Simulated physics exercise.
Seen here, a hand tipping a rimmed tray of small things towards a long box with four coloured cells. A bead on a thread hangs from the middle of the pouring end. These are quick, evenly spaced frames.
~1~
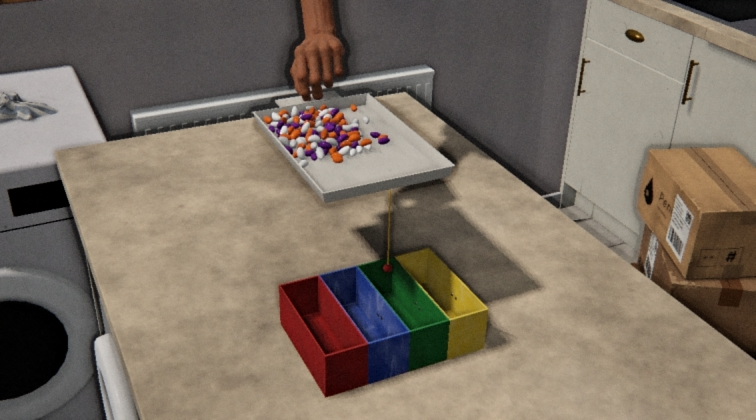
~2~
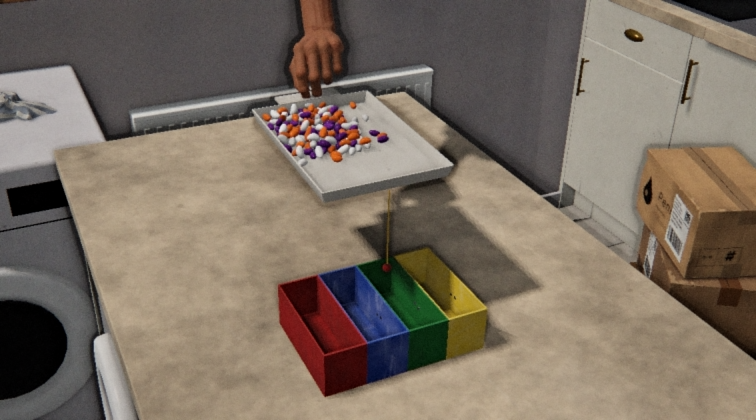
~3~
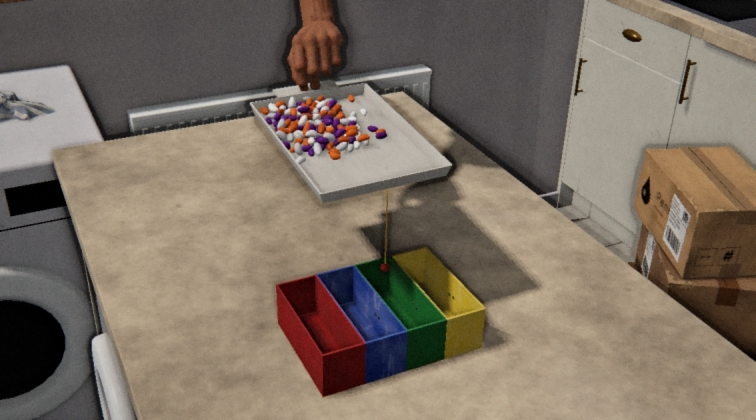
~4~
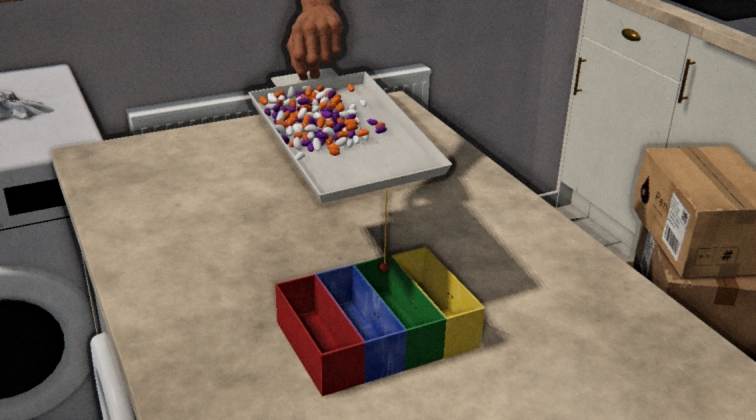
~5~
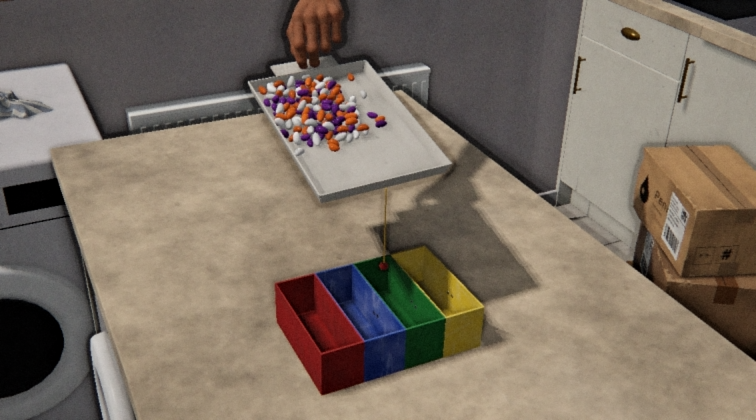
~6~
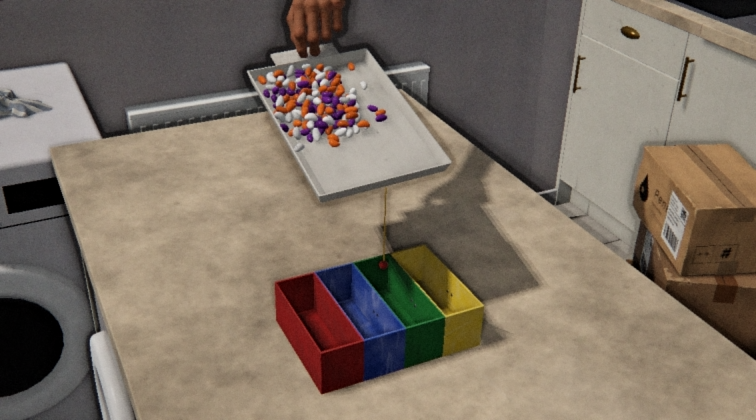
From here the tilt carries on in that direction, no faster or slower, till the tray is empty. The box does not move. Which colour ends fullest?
The blue one ends fullest.
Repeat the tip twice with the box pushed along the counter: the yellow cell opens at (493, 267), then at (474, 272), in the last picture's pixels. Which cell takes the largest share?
First red, then the red cell.
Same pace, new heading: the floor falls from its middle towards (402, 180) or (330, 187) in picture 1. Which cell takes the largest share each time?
In turn: Yellow; the red cell.
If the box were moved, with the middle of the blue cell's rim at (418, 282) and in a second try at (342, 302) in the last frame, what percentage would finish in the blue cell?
In turn 10 and 40 in a hundred.
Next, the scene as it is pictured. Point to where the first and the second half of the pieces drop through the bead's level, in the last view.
At about (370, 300), then at (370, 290).
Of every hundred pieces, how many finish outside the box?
It comes to 0 per cent or so.
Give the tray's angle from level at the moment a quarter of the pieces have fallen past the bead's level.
At some 75 degrees.
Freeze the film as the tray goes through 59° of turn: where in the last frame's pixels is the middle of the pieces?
At about (358, 170).
Soon after the last picture, tray tipped steeply; nearly all on the tray; a small part falling or outside the box.
A little later, tray tipped right over; about a third on the tray; about a quarter in the blue cell; a small part in the green cell; a small part in the red cell; a stray few in the yellow cell; a small part falling or outside the box.
Later still, tray tipped past a quarter turn; about a third in the blue cell; about a quarter in the green cell; about a quarter in the red cell; a small part in the yellow cell; a stray few falling or outside the box.
At rest, tray tipped past a quarter turn; about a third in the blue cell; about a quarter in the green cell; about a quarter in the red cell; a small part in the yellow cell; a stray few outside the box.
